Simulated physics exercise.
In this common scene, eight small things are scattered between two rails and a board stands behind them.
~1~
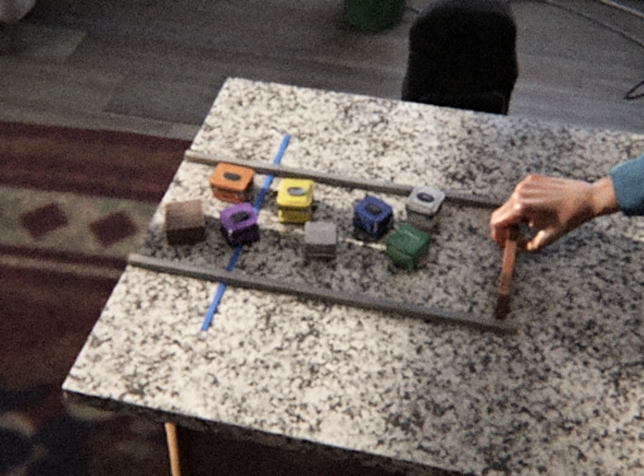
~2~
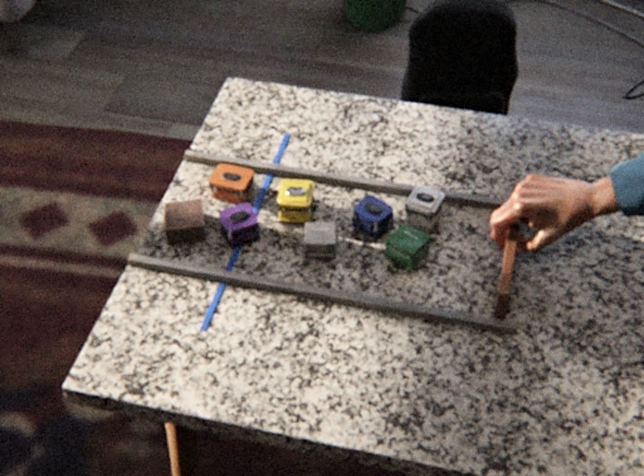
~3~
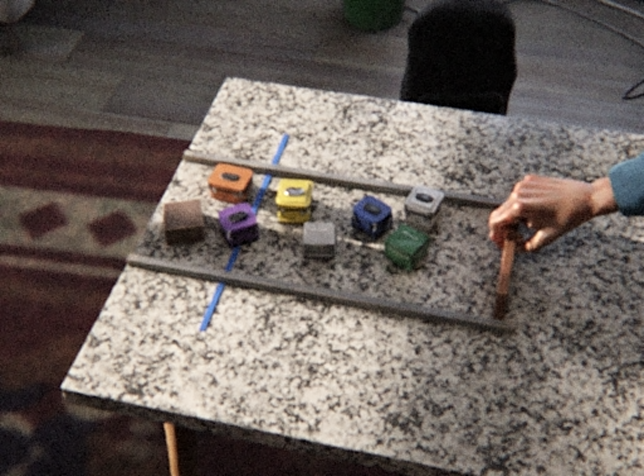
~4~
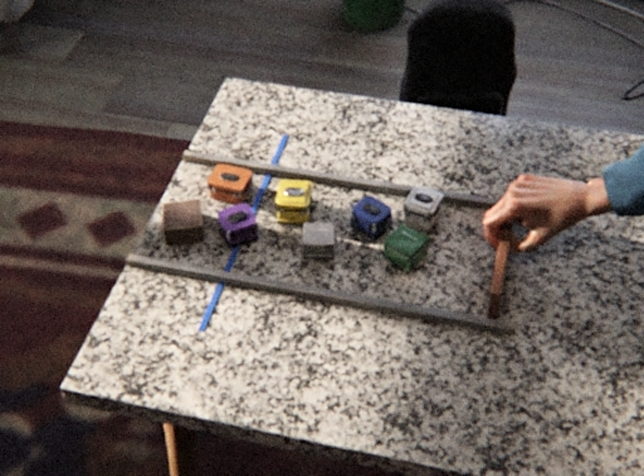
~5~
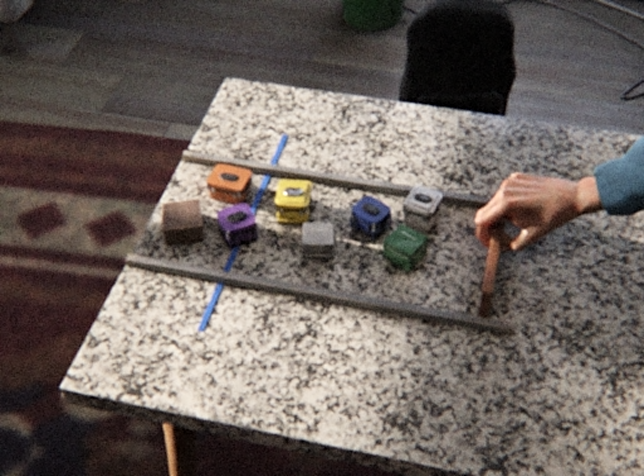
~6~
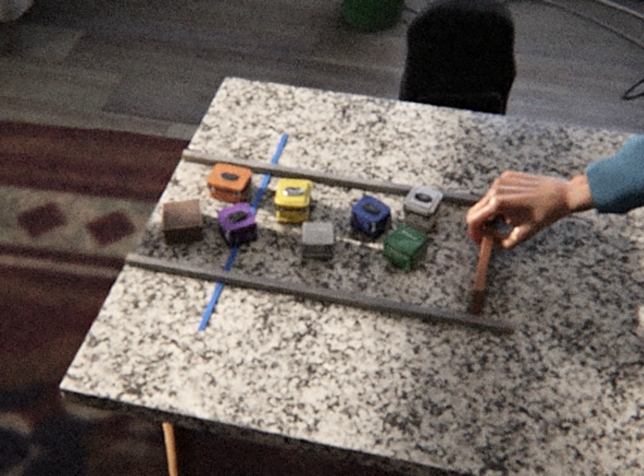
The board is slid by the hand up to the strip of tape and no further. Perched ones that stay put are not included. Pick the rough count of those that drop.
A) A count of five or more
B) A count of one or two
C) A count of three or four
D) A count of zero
B.
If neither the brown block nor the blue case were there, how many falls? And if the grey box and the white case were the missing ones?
Count: 0 (first case); 0 (second).
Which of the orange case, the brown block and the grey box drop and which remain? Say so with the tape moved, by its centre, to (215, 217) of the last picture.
In that case the orange case slides off, the brown block slides off and the grey box hangs on.
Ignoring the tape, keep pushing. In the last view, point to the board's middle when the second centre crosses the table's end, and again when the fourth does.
I'd put it close to (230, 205) and later close to (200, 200).
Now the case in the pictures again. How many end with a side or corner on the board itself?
Number in contact with it: 2.
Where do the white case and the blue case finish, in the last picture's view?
I'd put one at around (246, 180) and the other at around (224, 204).
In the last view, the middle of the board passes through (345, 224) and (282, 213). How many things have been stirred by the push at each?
Answer - first 5, then 8.
Soon after, none off yet; brown block at rest near (183, 222); orange case at rest near (230, 184); purple case at rest near (238, 225).
Then, none off yet; brown block at rest near (183, 222); orange case at rest near (229, 183); purple case moving near (229, 224).
At rest, the number that fall off is one or two; fallen, brown block.
